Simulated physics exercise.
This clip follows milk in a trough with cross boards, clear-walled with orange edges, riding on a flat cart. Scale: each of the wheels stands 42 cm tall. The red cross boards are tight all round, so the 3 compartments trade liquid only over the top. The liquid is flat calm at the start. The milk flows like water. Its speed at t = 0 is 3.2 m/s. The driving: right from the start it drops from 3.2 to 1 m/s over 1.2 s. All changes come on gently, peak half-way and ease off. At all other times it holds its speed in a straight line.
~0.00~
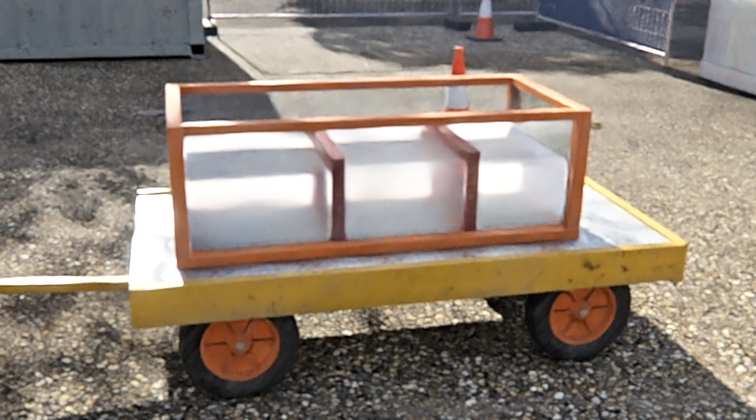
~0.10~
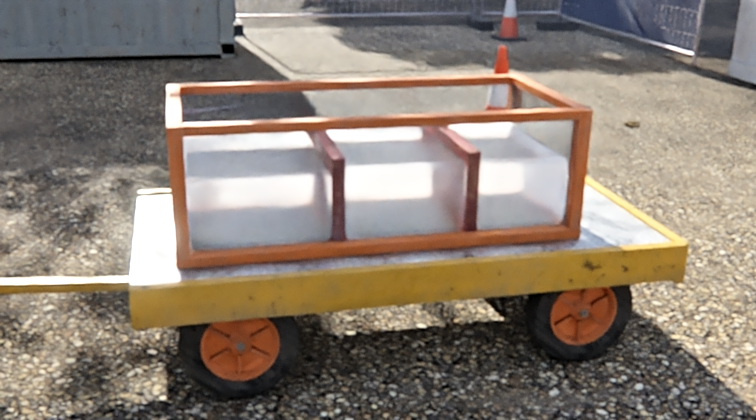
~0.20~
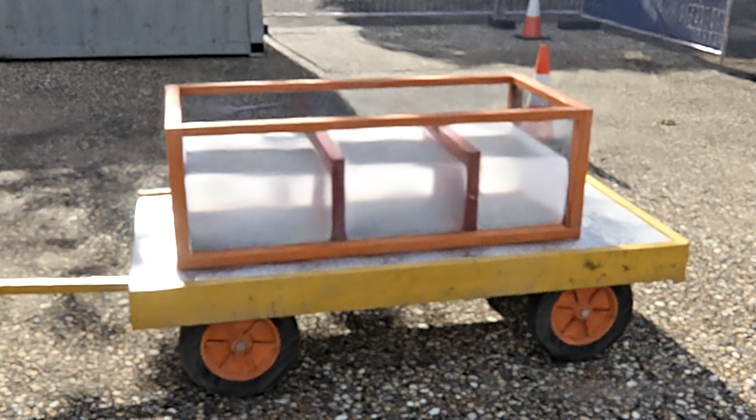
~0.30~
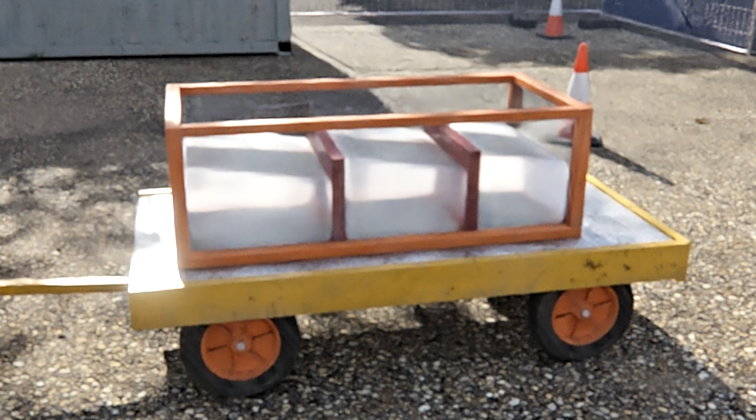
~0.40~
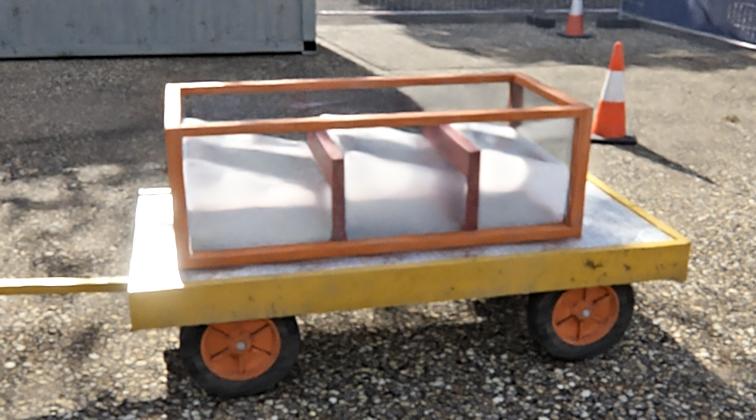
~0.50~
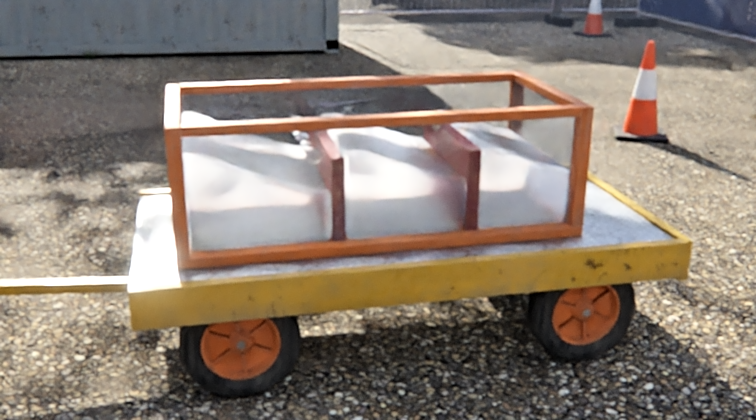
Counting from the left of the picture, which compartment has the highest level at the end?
The first compartment from the left.
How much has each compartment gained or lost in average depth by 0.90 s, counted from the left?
From the left: 1 up, 1 down, 1 down.
Then, 0.90 s in, the mean depths from the left are 29, 26, 27 cm.
Then, 1.30 s in, the mean depths from the left are 29, 26, 27 cm.
Then, 1.80 s in, the mean depths from the left are 29, 26, 27 cm.
Then, 4.18 s in, the mean depths from the left are 29, 26, 27 cm.
